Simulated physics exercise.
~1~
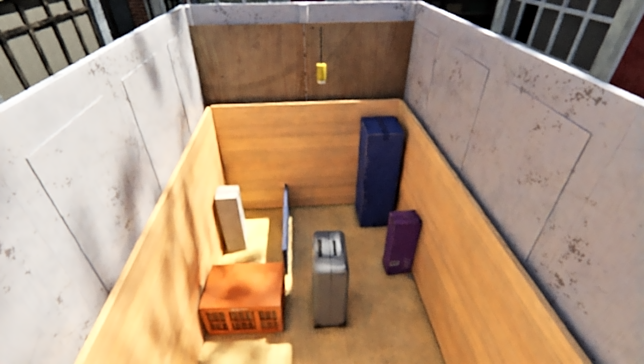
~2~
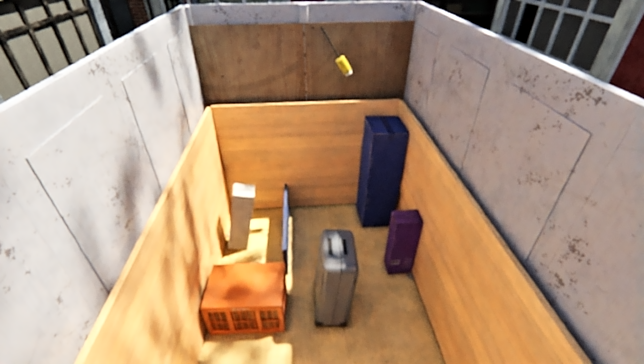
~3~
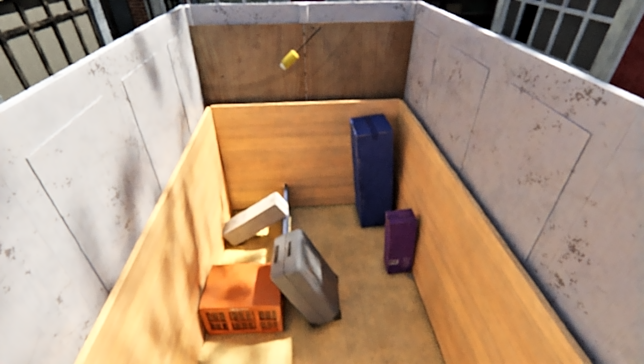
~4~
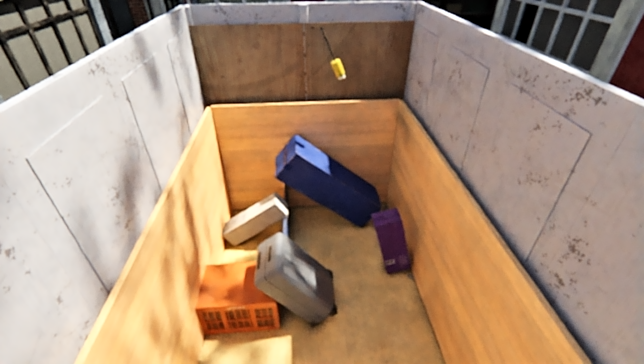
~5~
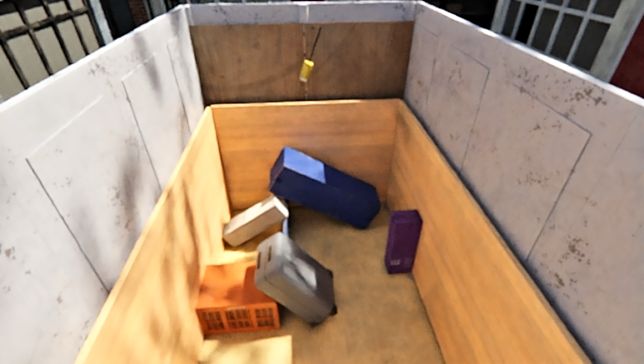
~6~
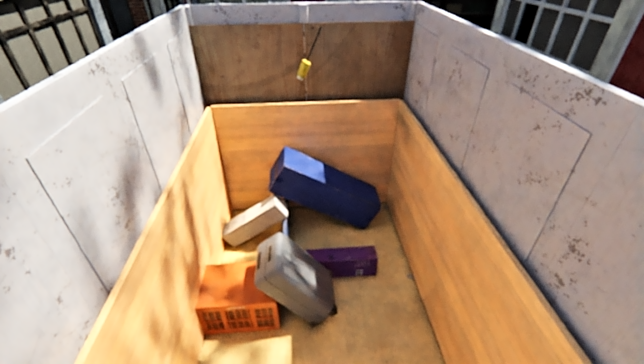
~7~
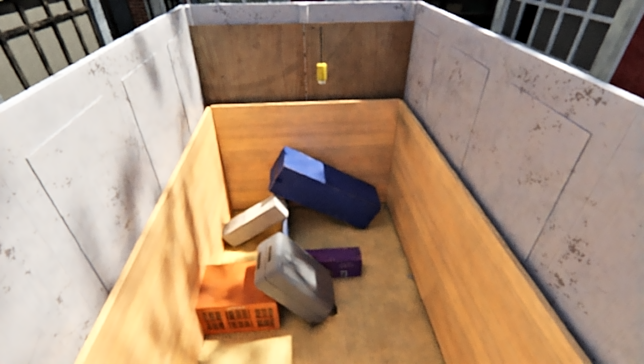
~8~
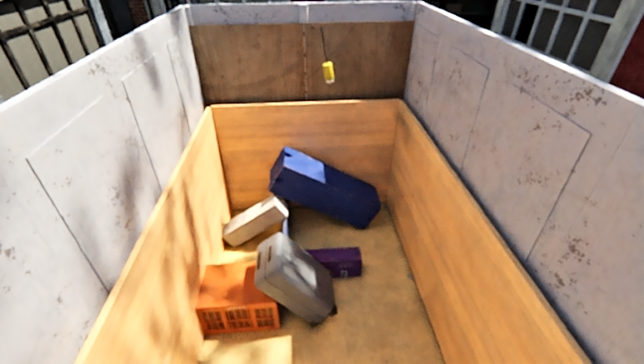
Four upright cases and boxes topple leftward one after another, while the orange chest stays put.
